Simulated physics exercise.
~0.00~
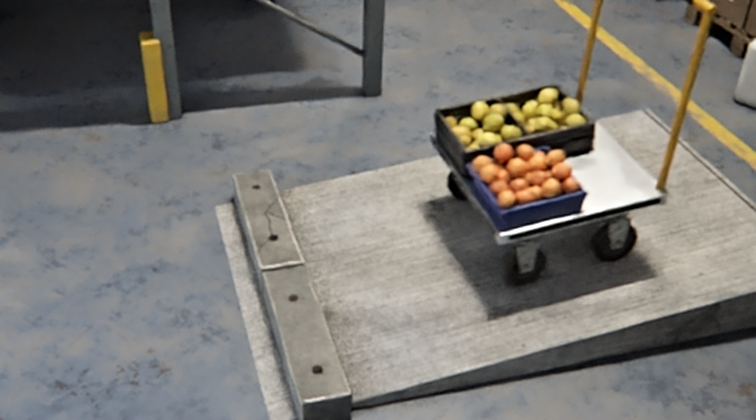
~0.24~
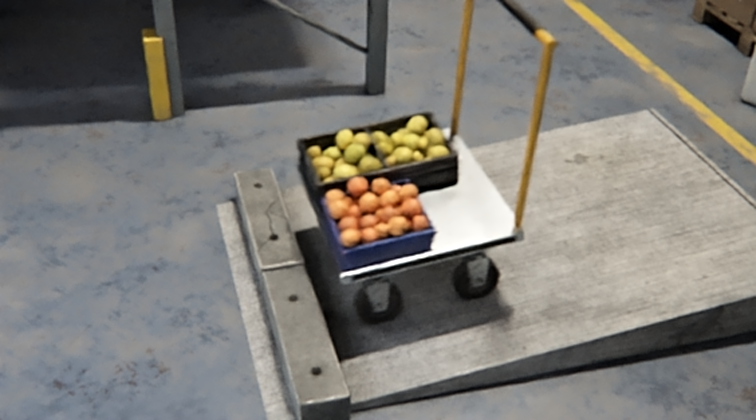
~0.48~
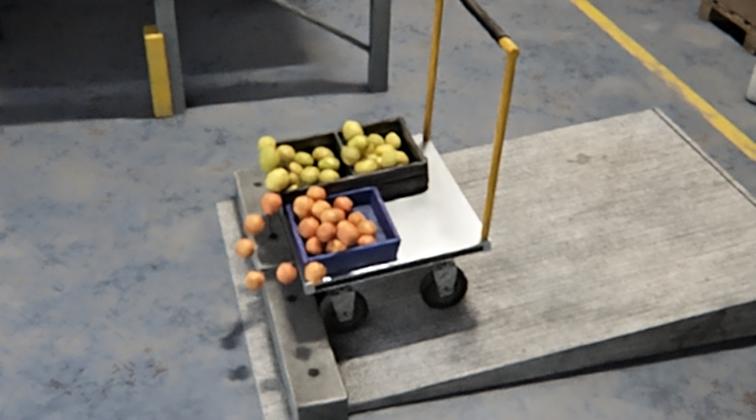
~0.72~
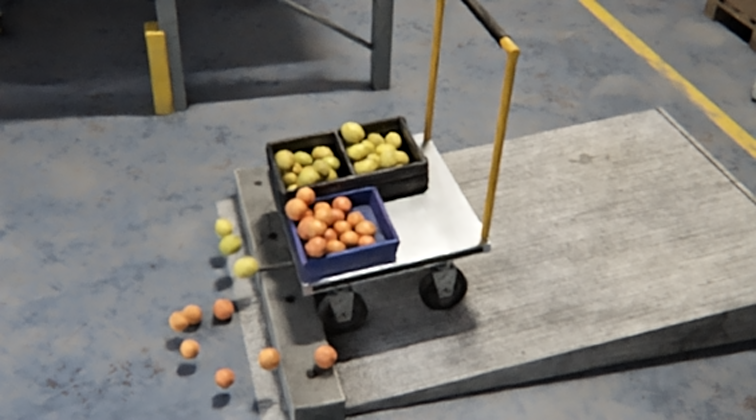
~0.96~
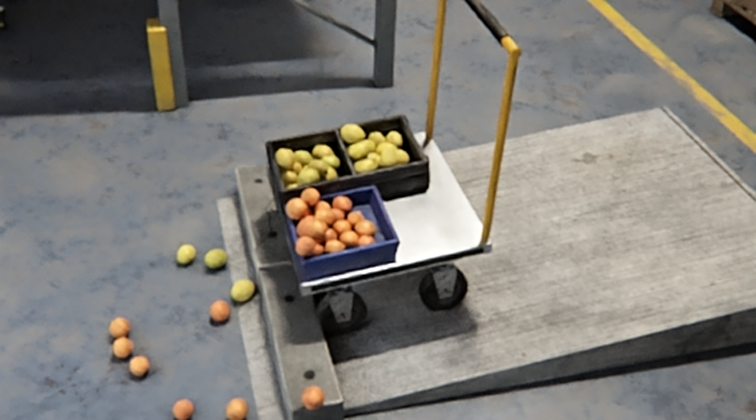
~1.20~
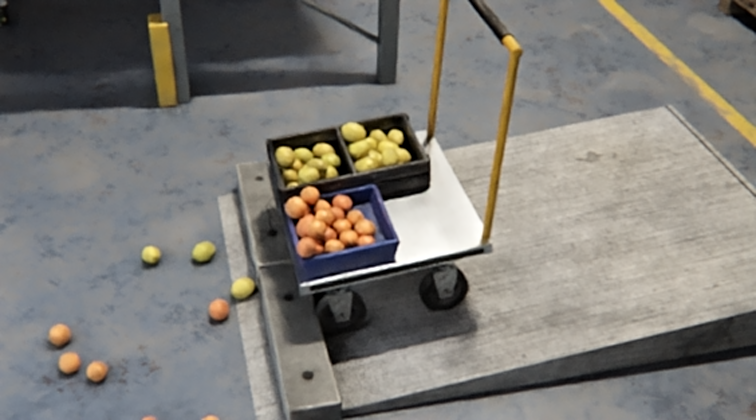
On a ramp, a fruit trolley rolls left, stops at a kerb, and spills some fruit.
